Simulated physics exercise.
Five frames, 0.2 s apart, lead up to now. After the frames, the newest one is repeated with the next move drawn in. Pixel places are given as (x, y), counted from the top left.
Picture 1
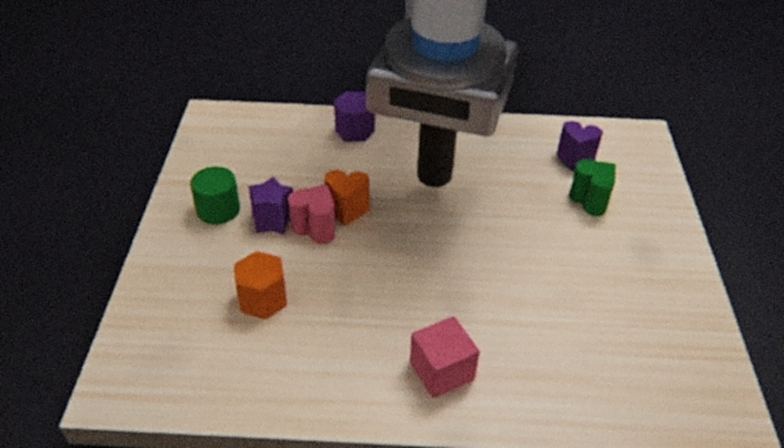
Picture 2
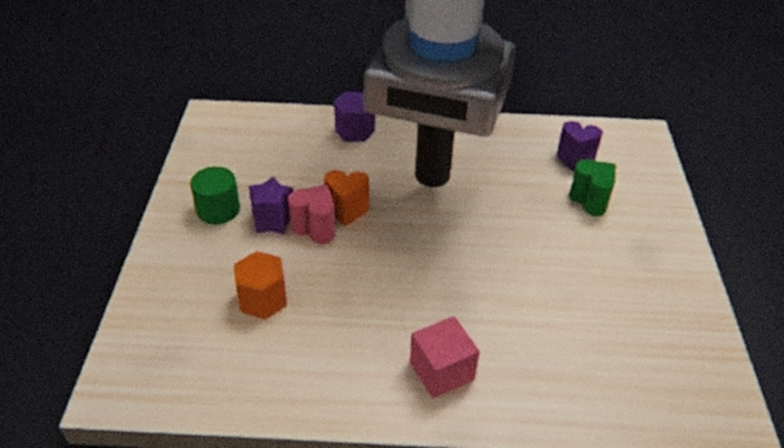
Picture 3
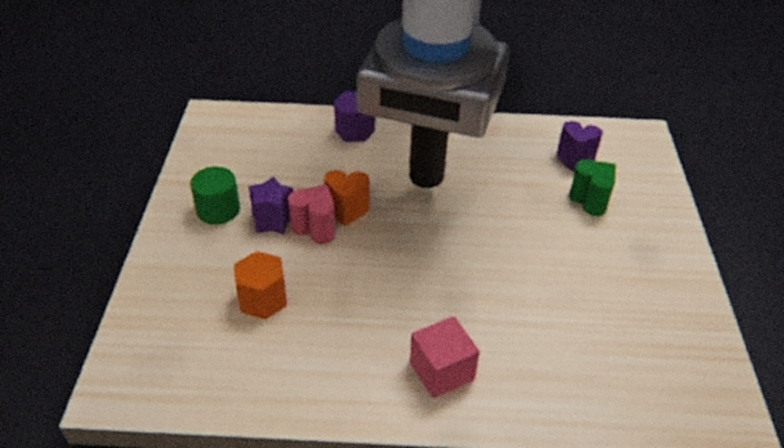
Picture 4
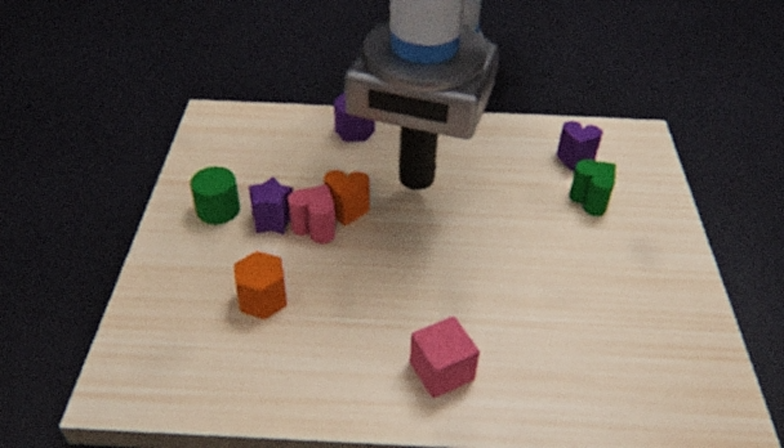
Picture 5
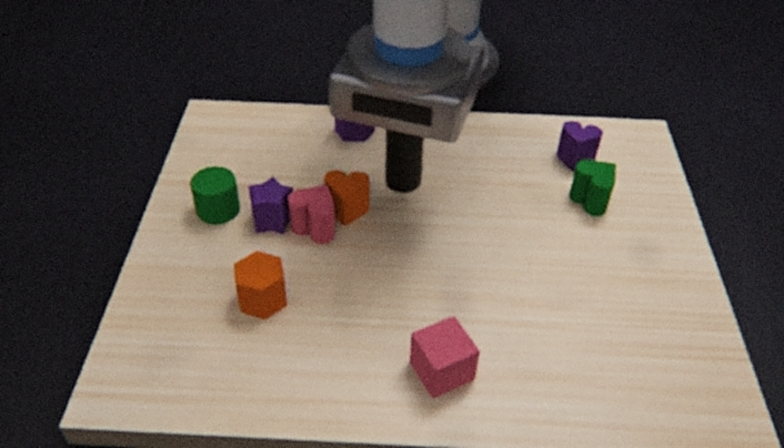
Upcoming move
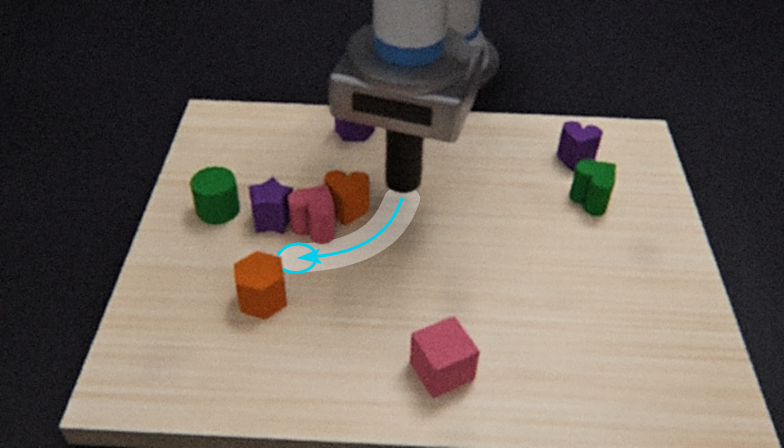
A grey robot arm with a dark rod pointing down hangs over the far middle of a pale wooden board, seen from above at an angle against a black background. Purple, pink, orange and green blocks sit mostly at left, with a purple and a green heart at right and a pink cube near the front. The arm slides slightly left, partly covering a purple block behind it, while the blocks and camera stay still.
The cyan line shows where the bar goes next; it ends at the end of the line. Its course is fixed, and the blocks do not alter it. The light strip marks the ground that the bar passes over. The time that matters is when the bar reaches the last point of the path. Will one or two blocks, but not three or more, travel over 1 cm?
I believe so.
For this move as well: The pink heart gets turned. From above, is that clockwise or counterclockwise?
Top view: Clockwise.
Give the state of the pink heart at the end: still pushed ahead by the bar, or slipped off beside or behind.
The pink heart slips off.
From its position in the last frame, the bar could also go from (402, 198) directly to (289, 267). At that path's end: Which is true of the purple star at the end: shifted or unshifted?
In the end it has been moved.
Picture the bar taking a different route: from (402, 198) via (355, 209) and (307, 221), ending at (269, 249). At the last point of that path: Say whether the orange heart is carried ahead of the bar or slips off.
The bar still has it in front.
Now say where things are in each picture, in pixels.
The first picture shows bar's lower end at (434, 177); purple star at (269, 191); pink heart at (313, 199); orange heart at (346, 181).
The second picture shows bar at (432, 177); blocks still.
The third picture shows bar at (427, 178); blocks still.
The fourth picture shows bar at (417, 179); blocks still.
The fifth picture shows bar at (403, 182); purple star at (269, 191); pink heart at (313, 199); orange heart at (346, 181).
Drawn move, from (402, 198) through (384, 228) and (347, 251) to (297, 258).
What follows on the original path. One third of the way, bar at (385, 212); nothing pushed yet.
Two thirds of the way, bar at (346, 234); nothing pushed yet.
At the end, bar at (295, 242); purple star at (267, 188), turned 15° anticlockwise; pink heart at (299, 197), turned 60° clockwise; orange heart still.
